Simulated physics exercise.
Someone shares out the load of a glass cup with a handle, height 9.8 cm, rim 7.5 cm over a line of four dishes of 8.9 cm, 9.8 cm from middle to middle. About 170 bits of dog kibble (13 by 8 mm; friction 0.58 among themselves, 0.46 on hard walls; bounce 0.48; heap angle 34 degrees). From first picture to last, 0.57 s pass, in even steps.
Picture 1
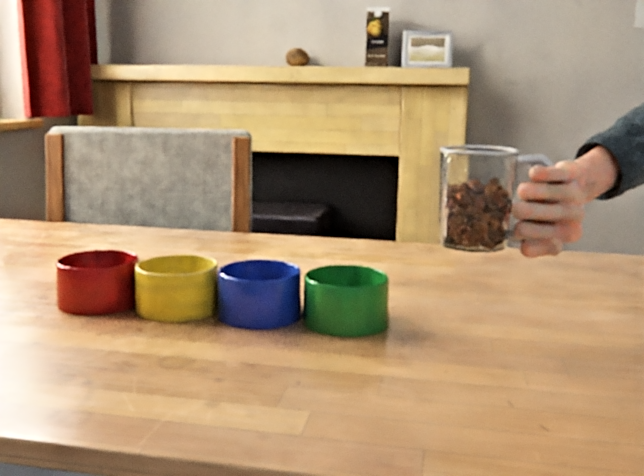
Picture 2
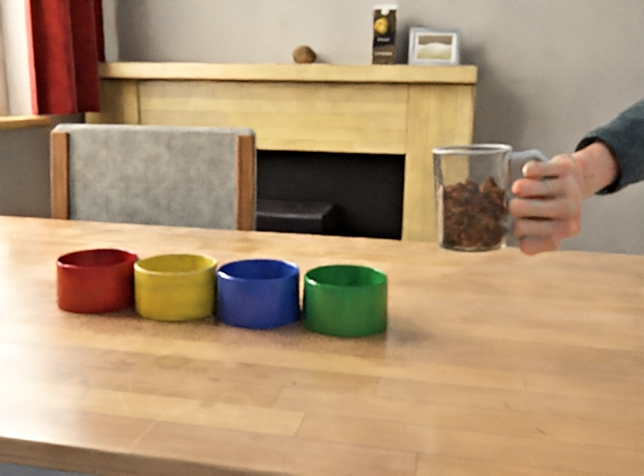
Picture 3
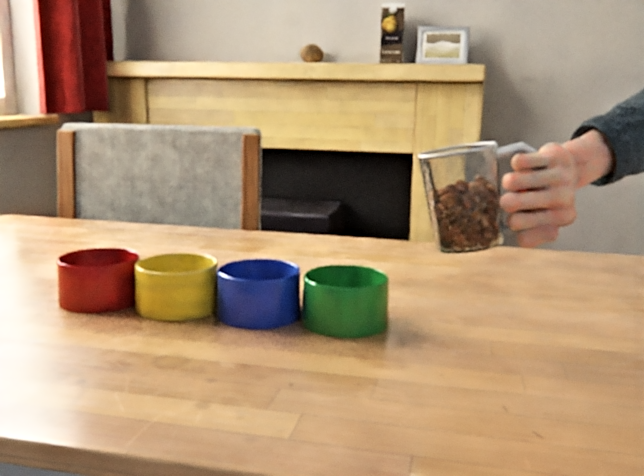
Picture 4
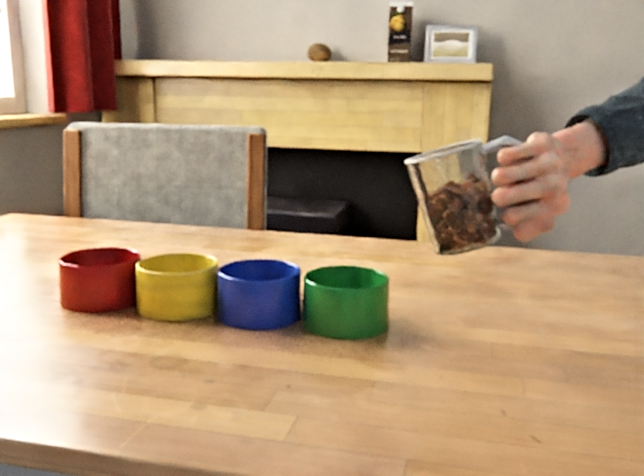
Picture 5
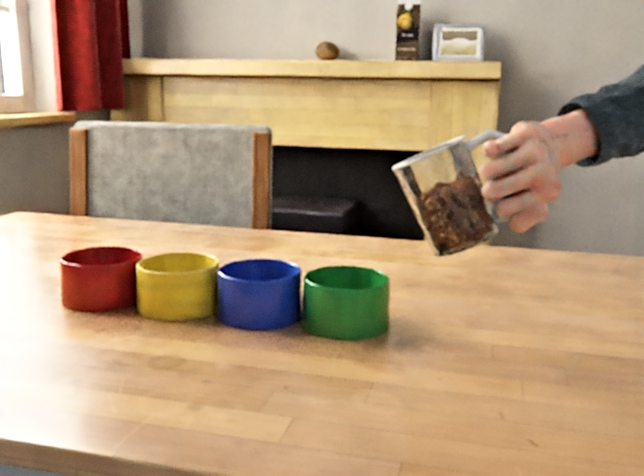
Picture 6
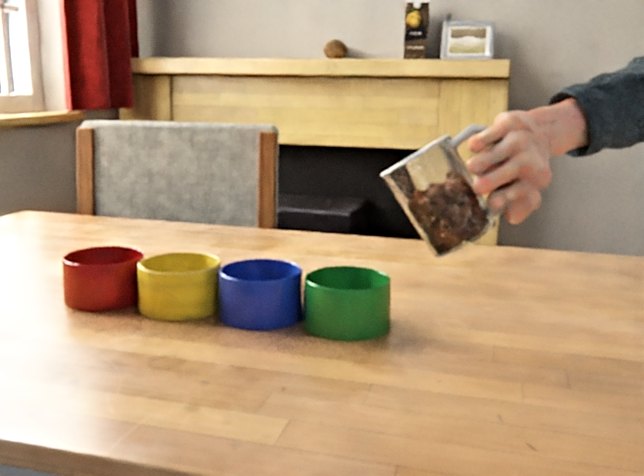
A hand held a clear glass cup of brown dog kibble above a wooden table and steadily tilted it to the left, moving it slightly toward the row of red, yellow, blue and green dishes.
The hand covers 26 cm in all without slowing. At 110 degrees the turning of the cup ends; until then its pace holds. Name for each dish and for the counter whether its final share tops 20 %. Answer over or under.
Red: Under, blue: Over, green: Under, yellow: Under, counter: Under.
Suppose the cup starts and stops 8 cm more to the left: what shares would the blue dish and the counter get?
In that case blue 10, counter 10.
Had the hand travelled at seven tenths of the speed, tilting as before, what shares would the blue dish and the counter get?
Blue 30; counter 20.
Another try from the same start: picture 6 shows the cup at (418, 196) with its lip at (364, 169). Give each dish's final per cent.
Red 0, blue 0, green 0, yellow 90.
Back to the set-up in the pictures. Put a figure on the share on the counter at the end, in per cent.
Some 5 per cent.
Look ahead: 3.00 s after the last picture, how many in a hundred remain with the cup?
Roughly 5 per cent.
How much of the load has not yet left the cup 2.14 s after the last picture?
Some 20 per cent of the load.
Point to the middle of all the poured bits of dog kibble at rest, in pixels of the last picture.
At about (252, 299).
Then, 1.28 s after the last picture, tilt 110 degrees; cup holds 85 %, blue 10 %.
Then, 2.14 s after the last picture, tilt 110 degrees; cup holds 20 %, blue 75 %.
Then, 3.00 s after the last picture, tilt 110 degrees; cup holds 5 %, blue 80 %, yellow 5 %.
In the end, red 0 %, blue 80 %, green 0 %, yellow 10 %, counter 5 %, cup 5 %.
